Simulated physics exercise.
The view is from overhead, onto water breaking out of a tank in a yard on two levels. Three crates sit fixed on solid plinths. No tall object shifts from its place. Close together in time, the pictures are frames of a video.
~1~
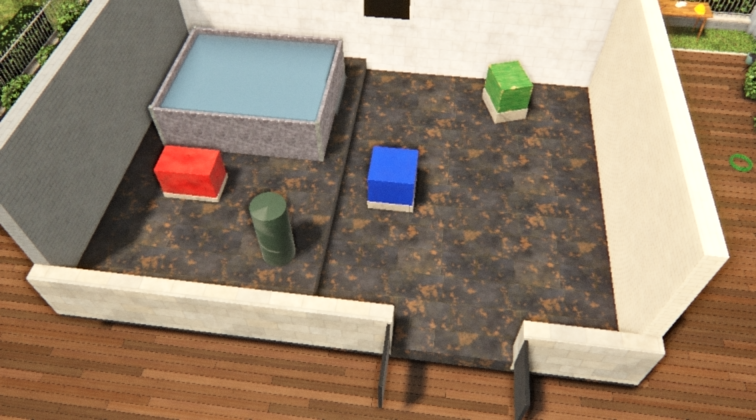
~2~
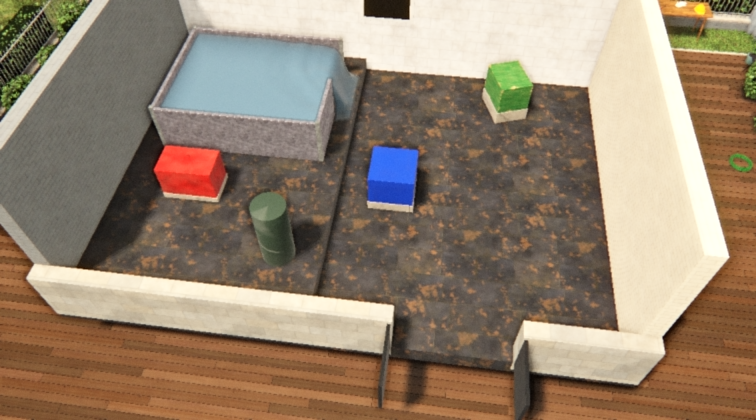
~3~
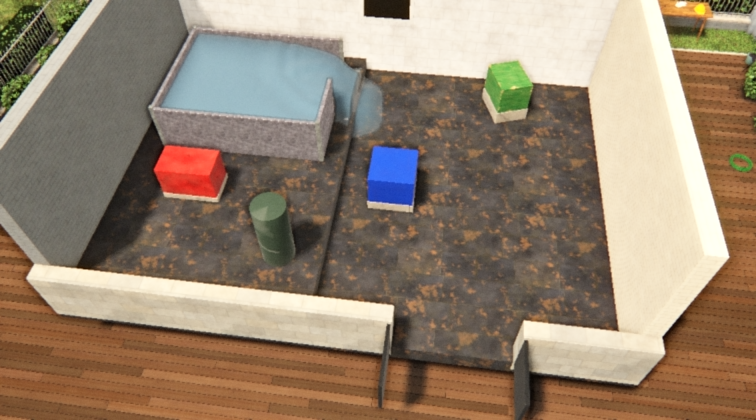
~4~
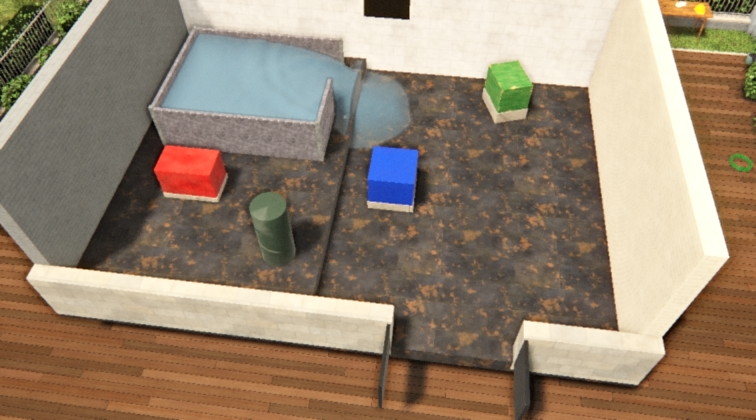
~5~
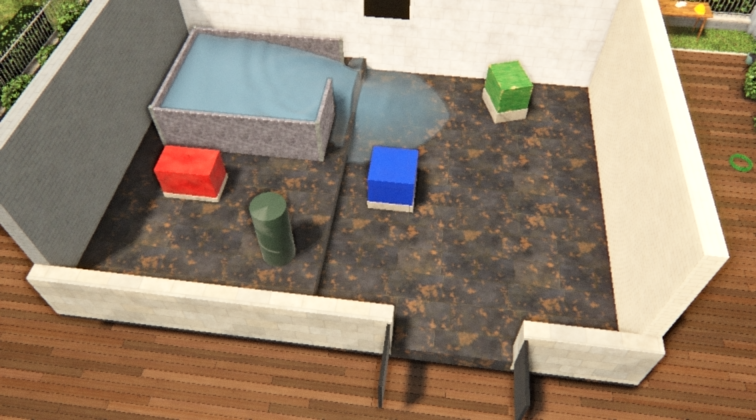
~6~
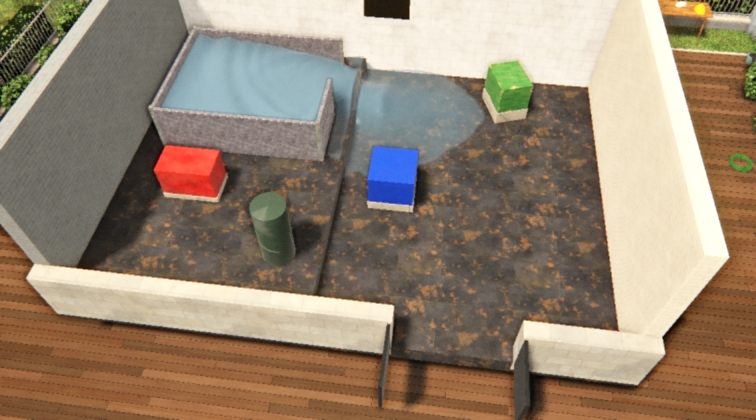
In a walled yard, water pours from a stone tank and spreads right across the dark floor.
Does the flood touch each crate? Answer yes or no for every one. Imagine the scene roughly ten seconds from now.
Green crate: Yes; red crate: No; blue crate: No.
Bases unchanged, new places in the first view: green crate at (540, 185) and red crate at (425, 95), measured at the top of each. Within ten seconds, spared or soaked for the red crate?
As for the red crate, it gets flooded.
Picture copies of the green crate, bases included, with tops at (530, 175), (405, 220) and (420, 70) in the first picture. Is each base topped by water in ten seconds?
Gets flooded, stays clear, gets flooded.
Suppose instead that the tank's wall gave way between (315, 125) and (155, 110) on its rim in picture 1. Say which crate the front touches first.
My pick is the red crate.
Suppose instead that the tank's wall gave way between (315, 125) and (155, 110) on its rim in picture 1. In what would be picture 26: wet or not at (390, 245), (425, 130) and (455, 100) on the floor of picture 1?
In that order: Flooded, free of water, not flooded.
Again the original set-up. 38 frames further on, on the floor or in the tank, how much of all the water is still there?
Near 94 in a hundred.
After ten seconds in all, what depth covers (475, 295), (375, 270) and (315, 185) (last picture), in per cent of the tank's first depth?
The three come to some 16, 18 and 0 per cent respectively.
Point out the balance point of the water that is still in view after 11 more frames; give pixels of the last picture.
About (338, 109).
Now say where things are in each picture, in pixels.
The first picture shows still water in the open tank at (252, 76).
In the second picture, water pours out at (336, 83) and has run to (348, 74).
In the third picture, water pours out at (336, 85) and has run to (374, 128).
In the fourth picture, the front is at (408, 120), out from the gap at (336, 86).
In the fifth picture, the front is at (444, 112), out from the gap at (336, 86).
In the sixth picture, water pours out at (336, 86) and has run to (479, 111).
A moment on, water covers 25 % of the floor; the green crate water round its plinth, the red crate not reached, the blue crate water round its plinth.
Next, water covers 35 % of the floor; the green crate water round its plinth, the red crate not reached, the blue crate water round its plinth.
Then, water covers 45 % of the floor; the green crate water round its plinth, the red crate not reached, the blue crate water round its plinth.
Later, water covers 60 % of the floor; the green crate water round its plinth, the red crate not reached, the blue crate water round its plinth.
In the end, water covers 65 % of the floor; the green crate was topped, the red crate stayed above the water, the blue crate stayed above the water.
